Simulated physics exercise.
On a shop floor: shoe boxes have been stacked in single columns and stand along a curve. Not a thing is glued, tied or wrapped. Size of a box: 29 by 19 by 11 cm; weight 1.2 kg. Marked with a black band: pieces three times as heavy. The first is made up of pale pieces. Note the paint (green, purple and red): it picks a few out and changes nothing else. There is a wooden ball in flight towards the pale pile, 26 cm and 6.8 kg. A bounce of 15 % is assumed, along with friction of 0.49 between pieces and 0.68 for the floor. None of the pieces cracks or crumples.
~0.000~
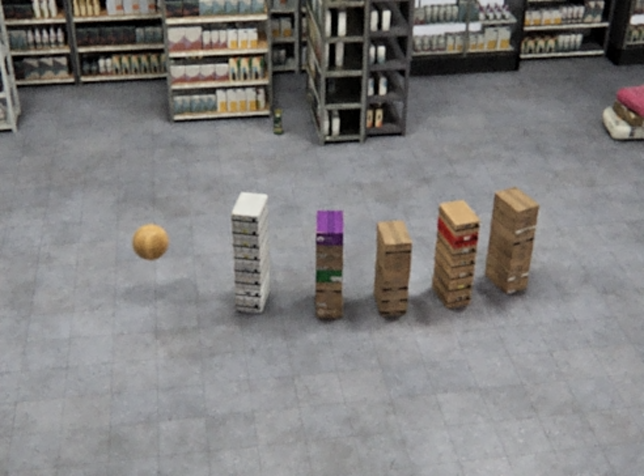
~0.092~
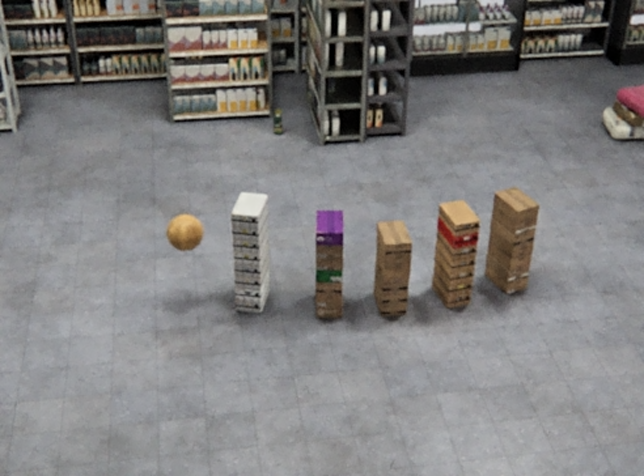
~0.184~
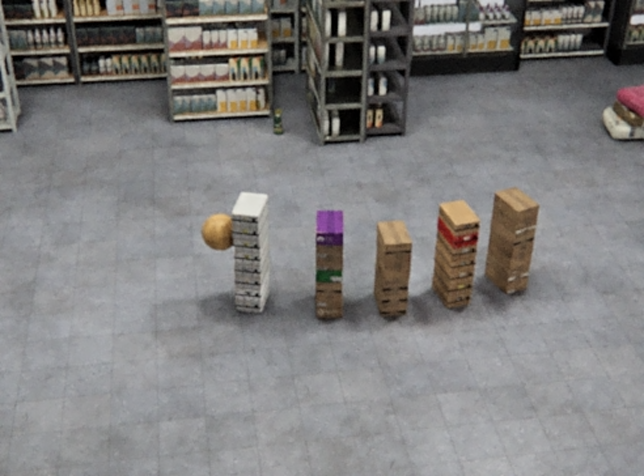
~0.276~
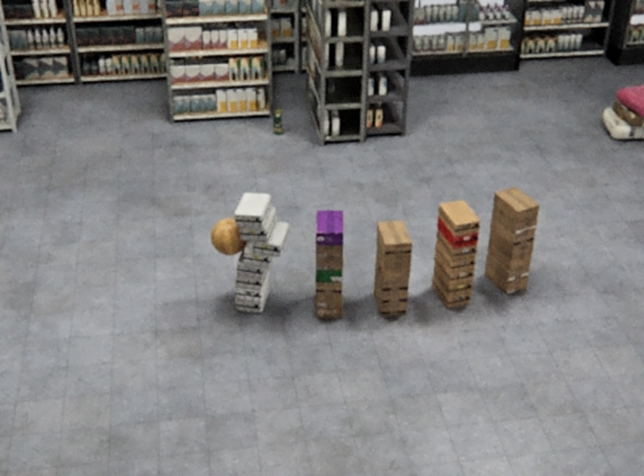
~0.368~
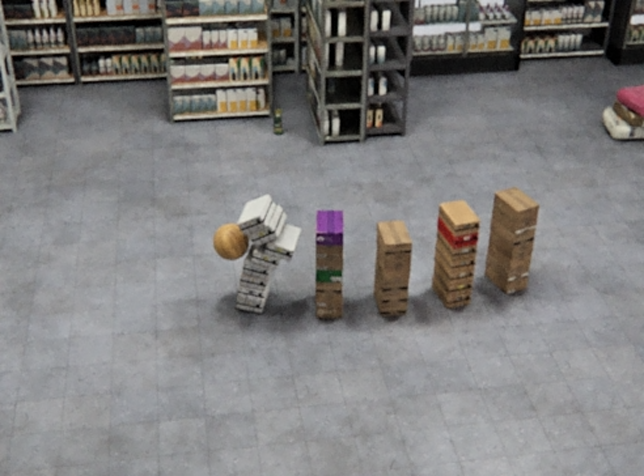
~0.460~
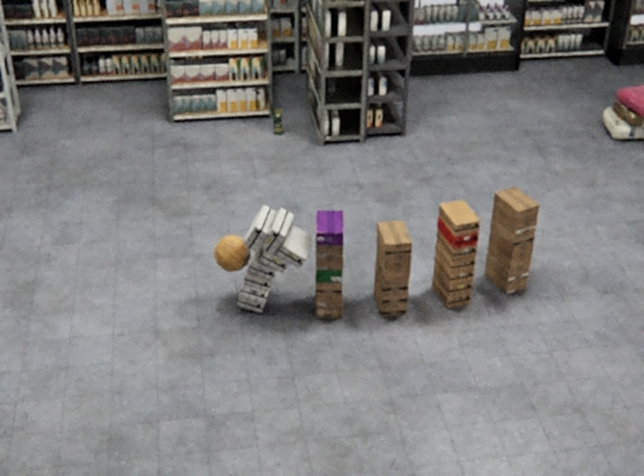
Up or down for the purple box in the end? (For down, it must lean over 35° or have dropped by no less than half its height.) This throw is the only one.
Down.
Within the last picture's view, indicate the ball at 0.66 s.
My estimate is roughly (217, 283).
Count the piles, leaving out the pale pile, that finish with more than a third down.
All told, the figure is 1.
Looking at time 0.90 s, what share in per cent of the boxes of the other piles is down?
It's 0 percent at that point.
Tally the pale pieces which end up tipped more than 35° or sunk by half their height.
Exactly 7 pale pieces do.
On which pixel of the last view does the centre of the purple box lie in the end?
It ends up at about (414, 259) in the last picture.
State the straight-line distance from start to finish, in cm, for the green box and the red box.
For green it's roughly 40 cm, and for red it's roughly 0 cm.
By 0.66 s, 4 of the pale pile down; none of the 27 other boxes down, 7 disturbed; purple box moved 57 mm; green box tilted 3°.
By 0.90 s, 8 of the pale pile down; none of the 27 other boxes down, 9 disturbed; purple box tilted 14°; green box tilted 16°.
By 1.22 s, 7 of the pale pile down; 5 of the 27 other boxes down; purple box tilted 33°, 12 cm lower; green box tilted 34°, 8 cm lower.
When it is over (1.9 s), 7 of the pale pile down; 6 of the 27 other boxes down; purple box tilted 39°, 18 cm lower; green box tilted 39°, 10 cm lower; red box moved 24 mm. In pixels of the last frame, middles, purple box near (414, 259), green box near (383, 280).
